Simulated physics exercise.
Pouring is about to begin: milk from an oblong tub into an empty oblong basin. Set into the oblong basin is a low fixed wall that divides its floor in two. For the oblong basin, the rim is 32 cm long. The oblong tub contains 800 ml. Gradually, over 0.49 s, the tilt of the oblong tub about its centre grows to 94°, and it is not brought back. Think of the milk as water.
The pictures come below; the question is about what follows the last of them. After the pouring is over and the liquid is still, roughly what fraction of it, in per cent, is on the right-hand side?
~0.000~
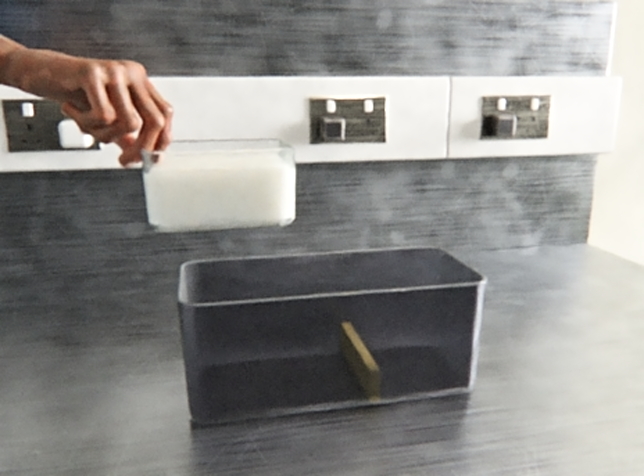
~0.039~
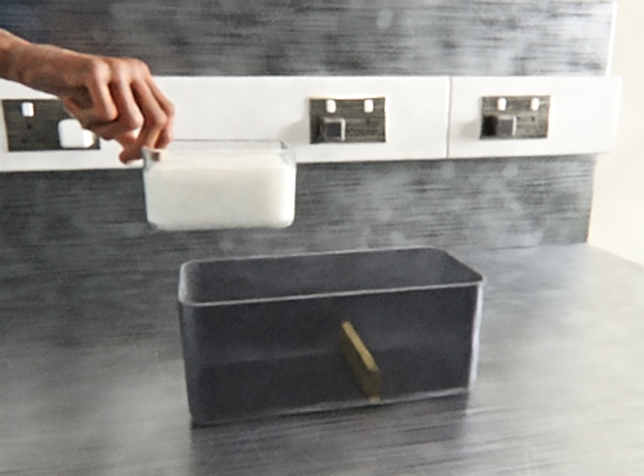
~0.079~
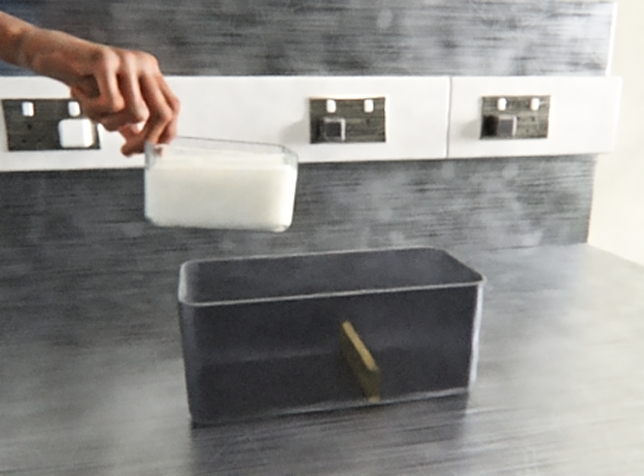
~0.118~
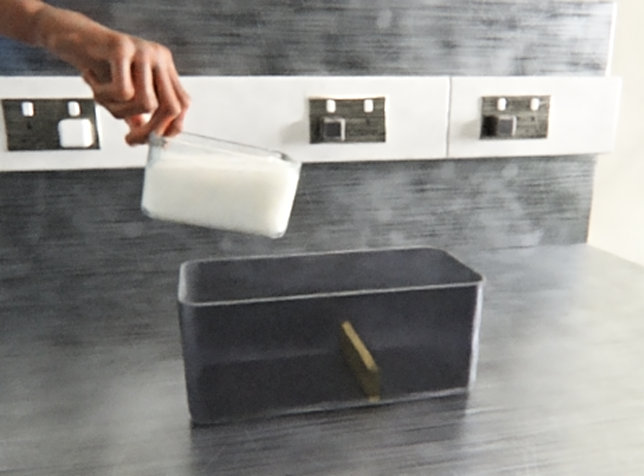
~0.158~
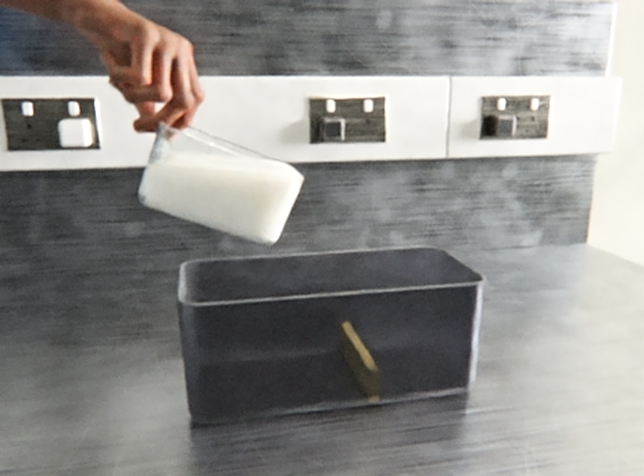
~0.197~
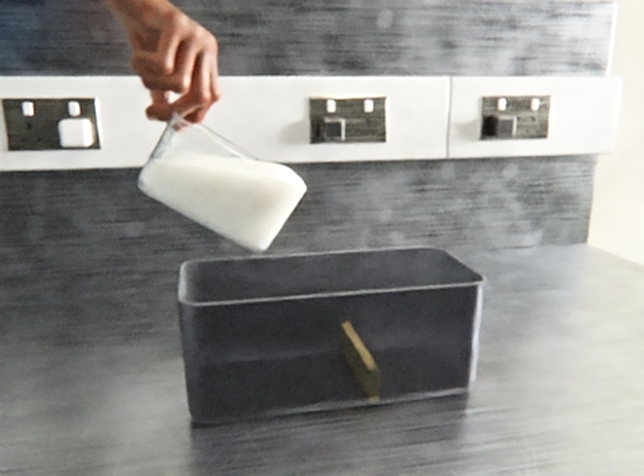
Roughly 20 out of 100 parts.
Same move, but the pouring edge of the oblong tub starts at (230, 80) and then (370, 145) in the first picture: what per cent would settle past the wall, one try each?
Respectively 15 and 65 %.
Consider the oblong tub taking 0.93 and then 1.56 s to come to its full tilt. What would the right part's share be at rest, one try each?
Try 1: Approx. 40 %; try 2: Approx. 45 %.
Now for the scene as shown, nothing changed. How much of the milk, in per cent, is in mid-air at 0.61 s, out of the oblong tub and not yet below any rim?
Roughly 3 per cent.
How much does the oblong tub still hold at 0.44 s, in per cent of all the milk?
Still held: Roughly 30 % of the total.
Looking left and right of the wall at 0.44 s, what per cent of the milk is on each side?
Some 34 per cent left and 4 right.
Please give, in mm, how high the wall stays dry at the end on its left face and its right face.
About 12 mm on the left, about 26 mm on the right.
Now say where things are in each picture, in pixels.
The first frame shows tilt 0°; pouring edge (287, 146); surface from (151, 164) to (285, 160); the oblong basin's rim runs from (180, 284) to (462, 264); the wall's top is at (358, 345).
The second frame shows tilt 1°; pouring edge (288, 147); surface from (151, 163) to (285, 160).
The third frame shows tilt 6°; pouring edge (290, 153); surface from (152, 162) to (287, 162).
The fourth frame shows tilt 13°; pouring edge (293, 161); surface from (152, 160) to (289, 164).
The fifth frame shows tilt 22°; pouring edge (295, 173); surface from (152, 161) to (293, 168).
The sixth frame shows tilt 33°; pouring edge (295, 187); surface from (151, 159) to (291, 175); 3 per cent is over the edge.
By 0.44 s the tilt is 91° and 29 per cent is still to pour, 33 is left of the wall and 4 right of it.
By 0.61 s the tilt is 94° and 9 per cent is still to pour, 70 is left of the wall and 17 right of it.
By 0.79 s the tilt is 94° and 4 per cent is still to pour, 68 is left of the wall and 18 right of it.
By 0.99 s the tilt is 94° and 2 per cent is still to pour, 76 is left of the wall and 19 right of it.
At rest 77 per cent lies left of the wall, 20 right of it and 4 outside.
